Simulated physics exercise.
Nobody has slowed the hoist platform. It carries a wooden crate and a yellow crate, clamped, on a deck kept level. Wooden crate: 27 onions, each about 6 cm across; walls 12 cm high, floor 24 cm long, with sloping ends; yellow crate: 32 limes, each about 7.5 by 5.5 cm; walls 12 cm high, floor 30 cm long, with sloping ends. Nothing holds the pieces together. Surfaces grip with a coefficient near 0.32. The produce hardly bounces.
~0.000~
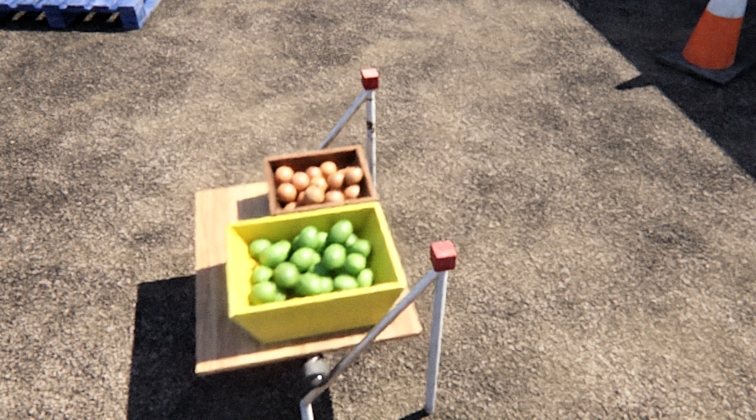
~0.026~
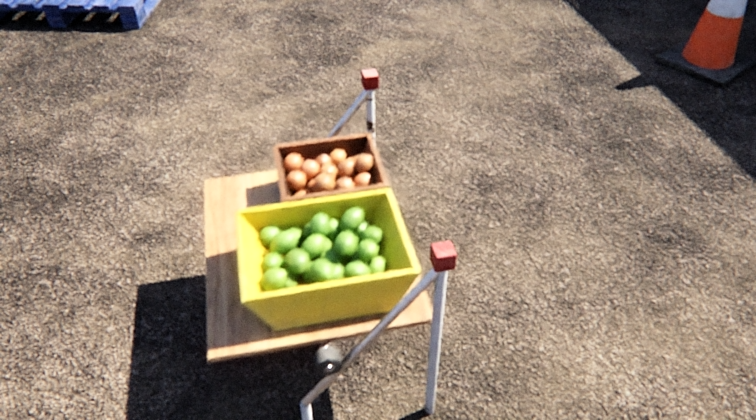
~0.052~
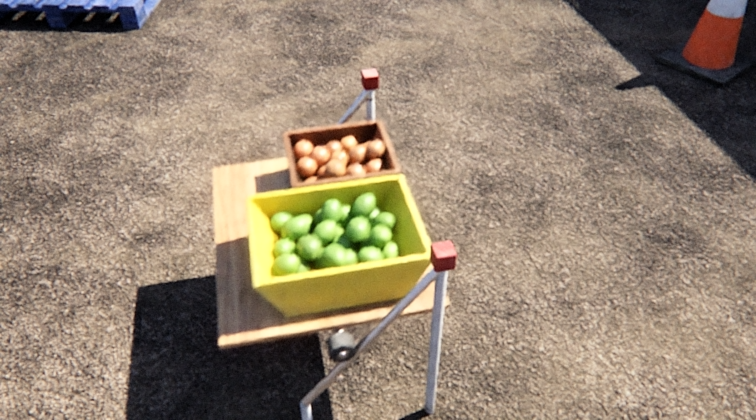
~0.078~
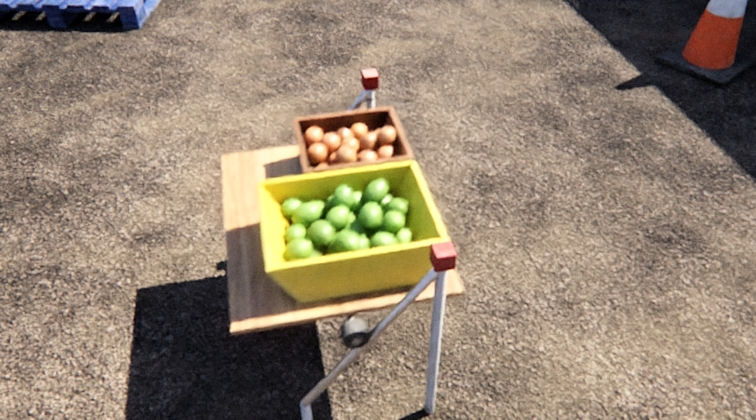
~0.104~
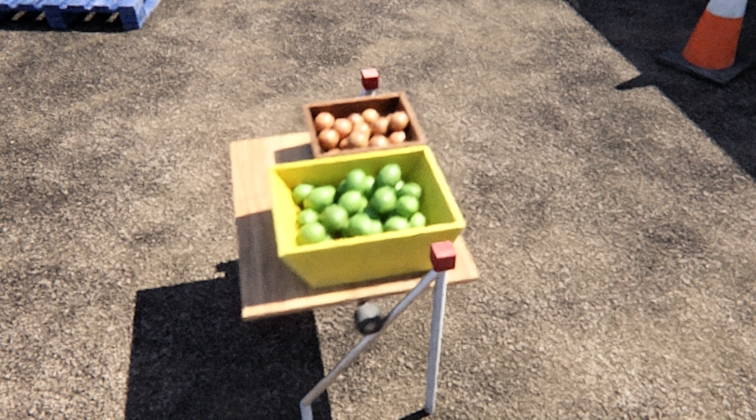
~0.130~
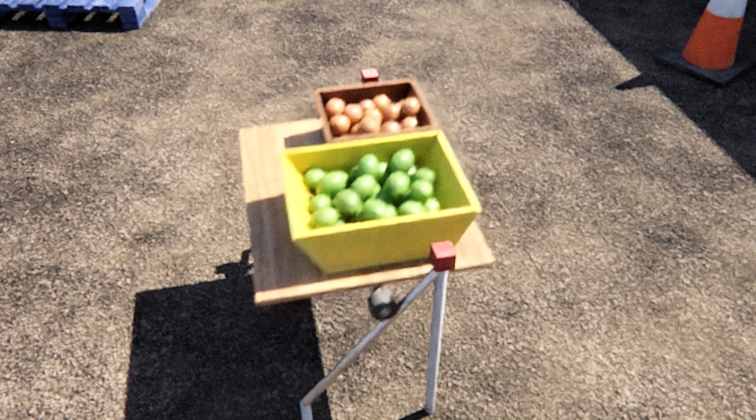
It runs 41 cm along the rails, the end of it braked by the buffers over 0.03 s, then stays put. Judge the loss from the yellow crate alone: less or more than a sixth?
The yellow crate loses more than one in six of its limes.
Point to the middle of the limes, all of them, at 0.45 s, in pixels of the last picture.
Near (474, 126).
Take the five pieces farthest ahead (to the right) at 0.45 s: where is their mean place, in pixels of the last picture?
Near (556, 84).
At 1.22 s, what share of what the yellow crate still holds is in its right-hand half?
About 80 per cent.
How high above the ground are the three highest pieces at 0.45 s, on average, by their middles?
Roughly 94 cm.
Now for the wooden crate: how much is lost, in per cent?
Wooden crate 35 per cent.
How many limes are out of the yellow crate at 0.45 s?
Some 12 by then.
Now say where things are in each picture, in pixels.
In the first frame (each is followed by its nearest rim corner in this view), yellow crate, (234, 312); wooden crate, (275, 213); moved 0 cm; none out.
In the second frame, yellow crate, (246, 298); wooden crate, (286, 199); moved 6 cm.
In the third frame, yellow crate, (258, 283); wooden crate, (297, 185); moved 12 cm.
In the fourth frame, yellow crate, (271, 267); wooden crate, (308, 171); moved 17 cm.
In the fifth frame, yellow crate, (284, 251); wooden crate, (320, 156); moved 23 cm.
In the sixth frame, yellow crate, (298, 235); wooden crate, (332, 141); moved 29 cm; none out.
After 0.17 s, the buffers are touched.
After 0.29 s, wooden crate 27 in, 0 out and yellow crate 30 in, 2 out.
After 0.45 s, wooden crate 22 in, 5 out and yellow crate 19 in, 13 out.
After 0.67 s, wooden crate 18 in, 9 out and yellow crate 15 in, 17 out.
When it is over (at 1.22 s), wooden crate 18 in, 9 out and yellow crate 15 in, 17 out. Asked share, 17 of 32, 53 per cent.
